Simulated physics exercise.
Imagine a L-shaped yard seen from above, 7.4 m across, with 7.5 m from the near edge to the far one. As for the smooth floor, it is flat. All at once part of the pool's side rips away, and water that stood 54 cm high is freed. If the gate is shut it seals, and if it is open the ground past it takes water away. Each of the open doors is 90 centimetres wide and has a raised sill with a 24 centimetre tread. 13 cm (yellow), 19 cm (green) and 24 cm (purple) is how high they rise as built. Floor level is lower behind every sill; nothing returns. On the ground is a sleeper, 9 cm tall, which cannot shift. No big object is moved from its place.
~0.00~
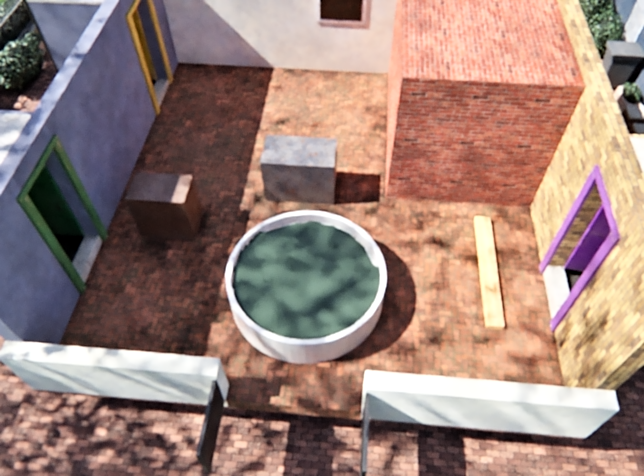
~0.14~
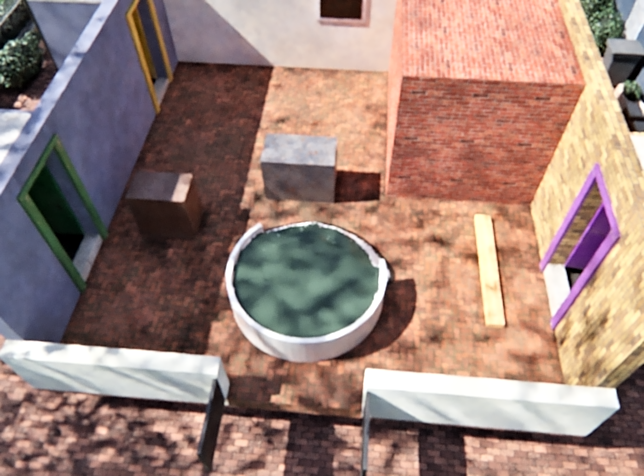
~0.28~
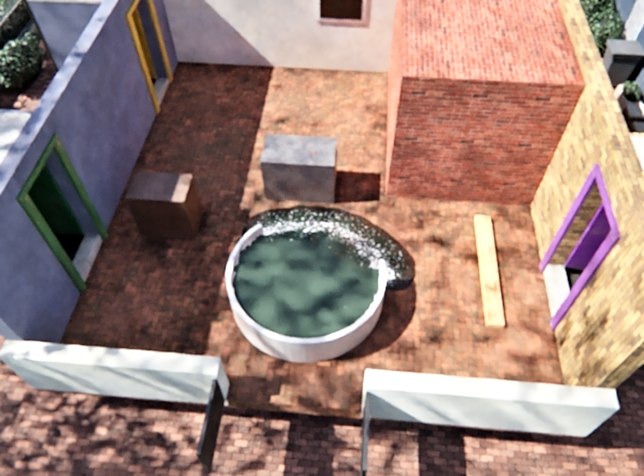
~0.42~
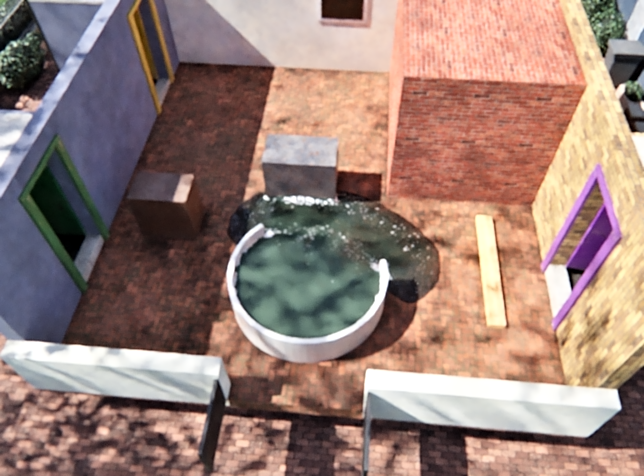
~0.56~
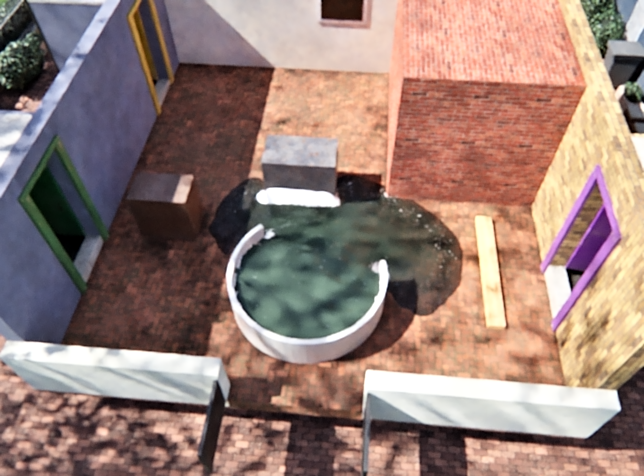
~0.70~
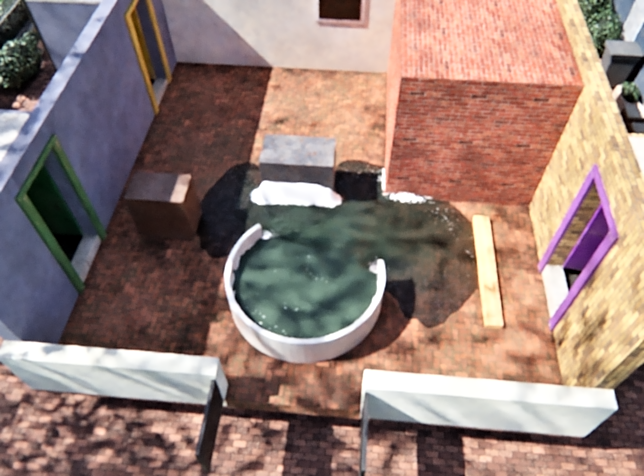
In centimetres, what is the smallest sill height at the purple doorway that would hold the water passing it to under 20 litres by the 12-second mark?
Close to 5 cm is just enough.
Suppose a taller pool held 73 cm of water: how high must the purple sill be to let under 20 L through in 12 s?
Minimum height: Approx. 8.5 cm.
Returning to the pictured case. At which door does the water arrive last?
Door: Green.
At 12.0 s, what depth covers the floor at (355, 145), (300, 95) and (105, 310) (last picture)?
Respectively 5 cm, 4 cm and 6 cm.
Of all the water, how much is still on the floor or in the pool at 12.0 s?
I'd say near 90 per cent is still there.
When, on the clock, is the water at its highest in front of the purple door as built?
4.0 s.
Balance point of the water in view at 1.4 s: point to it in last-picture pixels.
(326, 253) or so.
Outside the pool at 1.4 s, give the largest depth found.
About 36 cm at most.
After 1.4 s water covers 25 % of the floor, deepest (36 cm) near (318, 206); it has not reached the purple door.
After 3.0 s water covers 55 % of the floor, deepest (30 cm) near (520, 211); 8 cm at the purple door, 0 litres in over its 24 cm sill.
After 12.0 s water covers 100 % of the floor, deepest (9 cm) near (382, 75); 6 cm at the purple door, 0 litres in over its 24 cm sill.
At the purple door as built, the water arrived by 2.1 s and peaked near 11 cm at 4.2 s.
Run again over the same 12 s with other heights there, 37 litres in over 4 cm, 12 litres over 6 cm. The limit of 20 litres is kept from about 5 cm up.
